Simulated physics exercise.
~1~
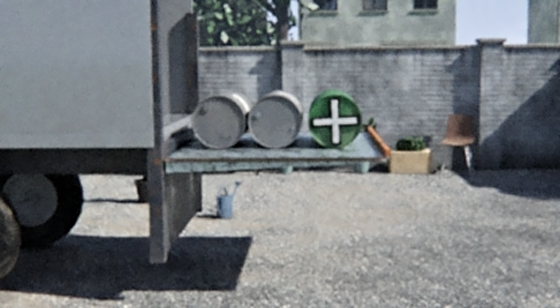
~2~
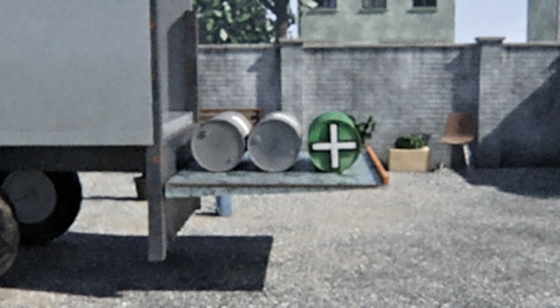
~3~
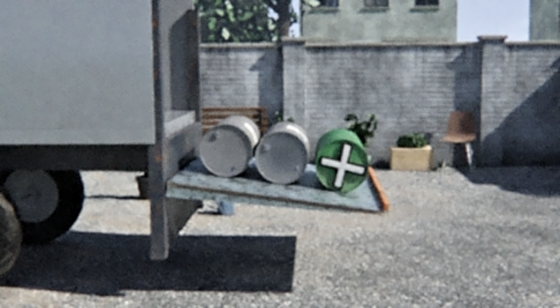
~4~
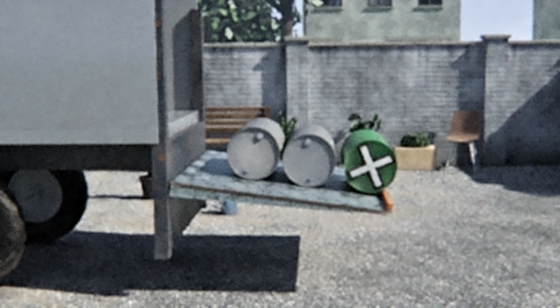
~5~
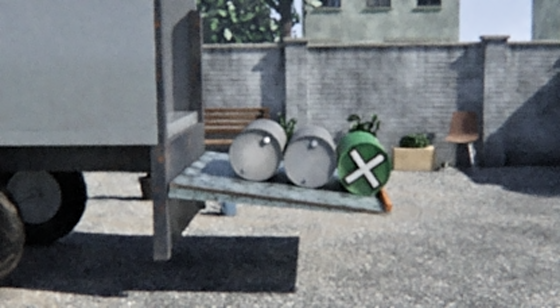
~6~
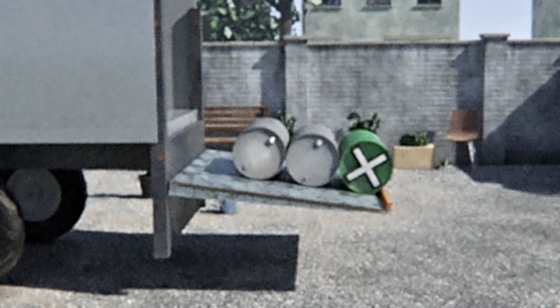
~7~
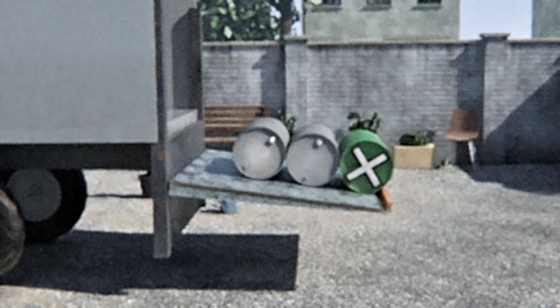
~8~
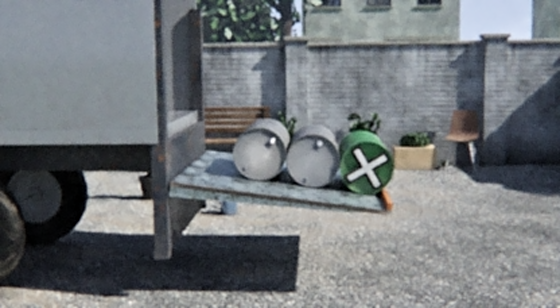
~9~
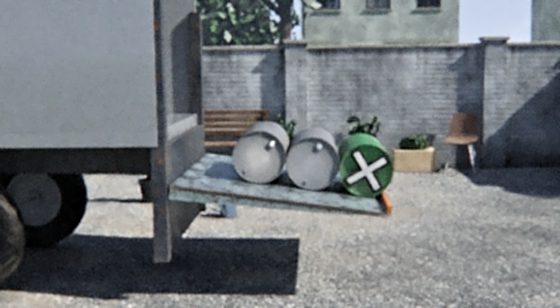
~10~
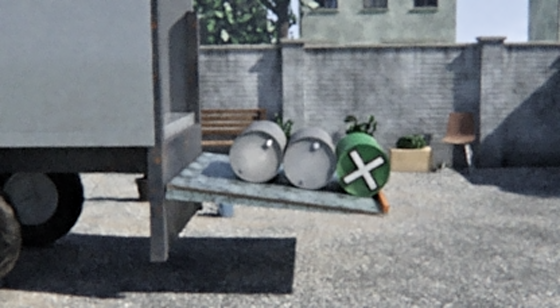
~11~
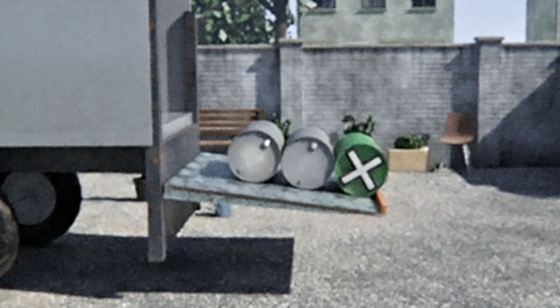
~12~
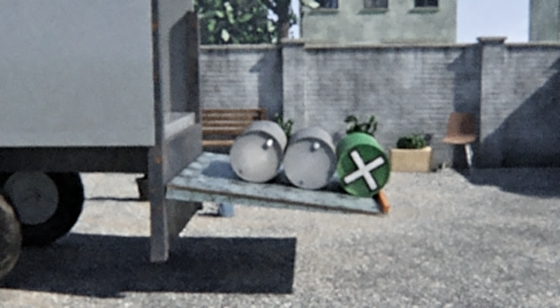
In a sunlit gravel yard backed by a brick wall, the tail lift of a delivery lorry is seen from the side. Two pale grey drums and, to their right, a green one marked with a white cross lie on the raised platform, their ends facing us. The platform lowers, then tips down to the right, and the orange-red stop at its outer edge leans outward. The drums roll right, the cross turning, until the green one meets the stop and rocks back slightly. All three settle close together on the sloping platform, the green one still aboard.
